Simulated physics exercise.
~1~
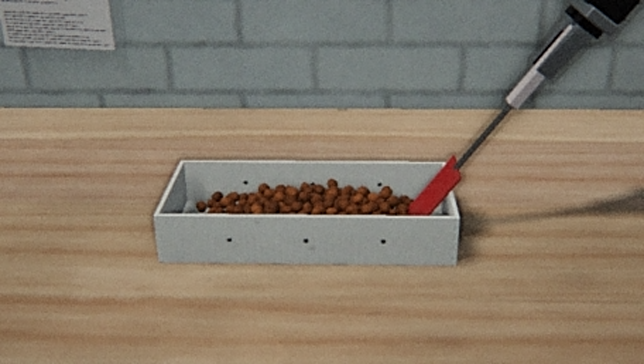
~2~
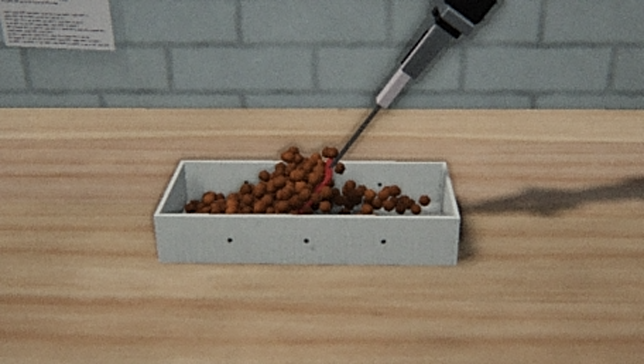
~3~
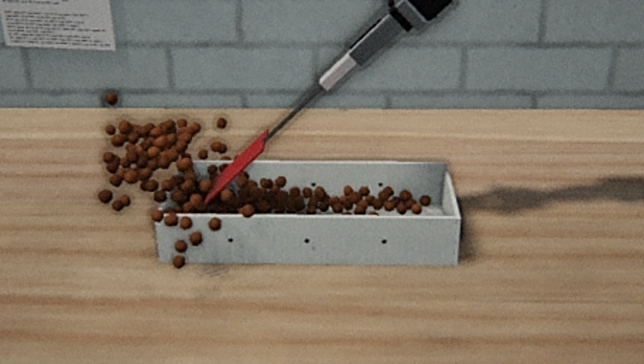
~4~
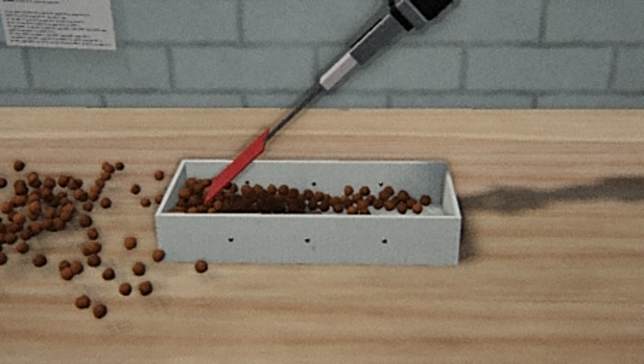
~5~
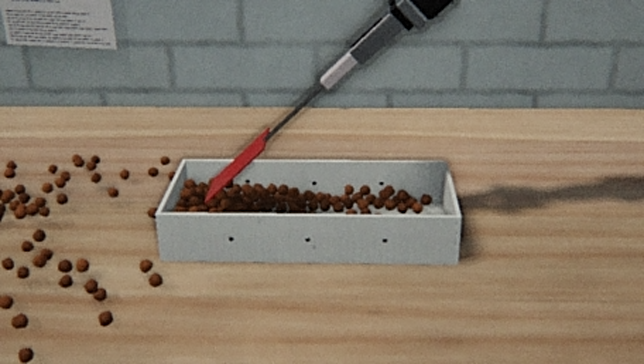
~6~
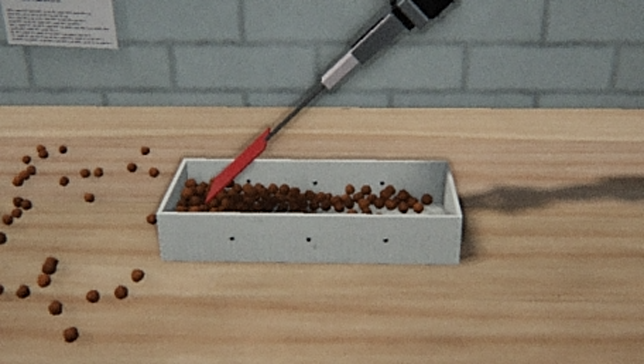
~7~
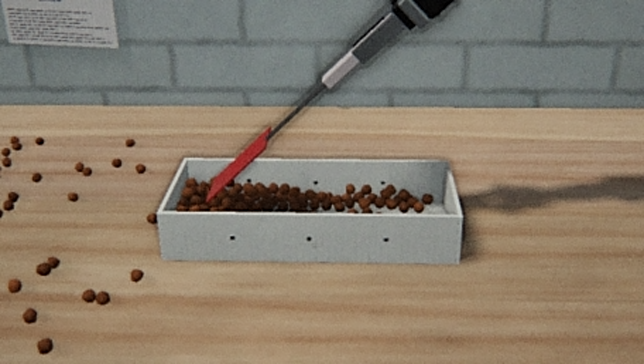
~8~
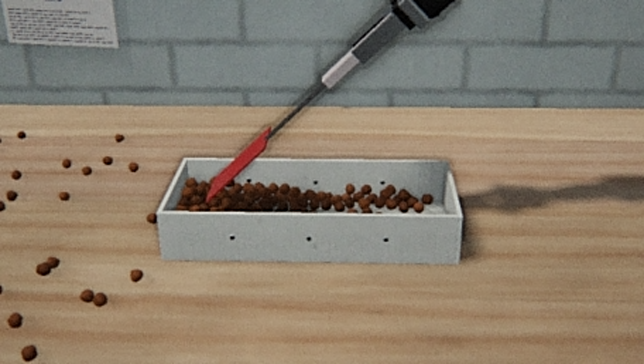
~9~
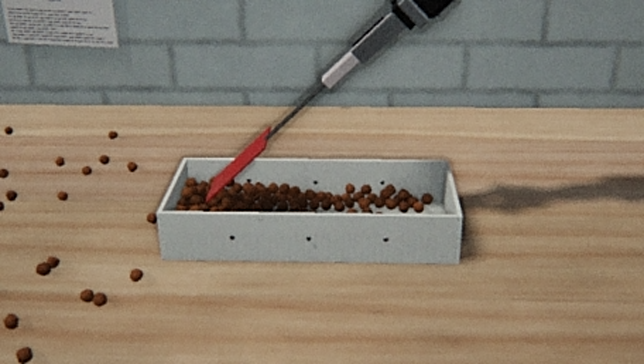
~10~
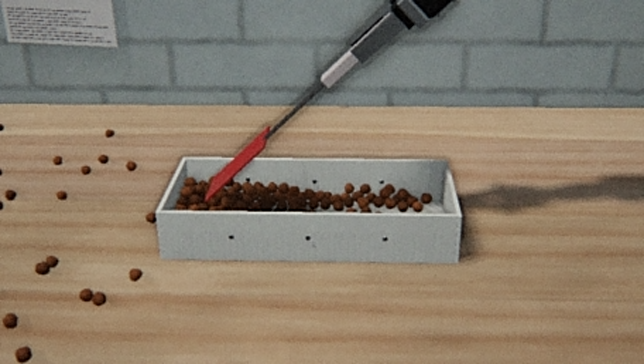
In this clip, a robot arm sweeps a red paddle leftward through small brown balls in a pale tray, heaping them and flinging many over the left end. The paddle stops inside the tray as spilled balls scatter across the wooden table, while many remain in the tray.
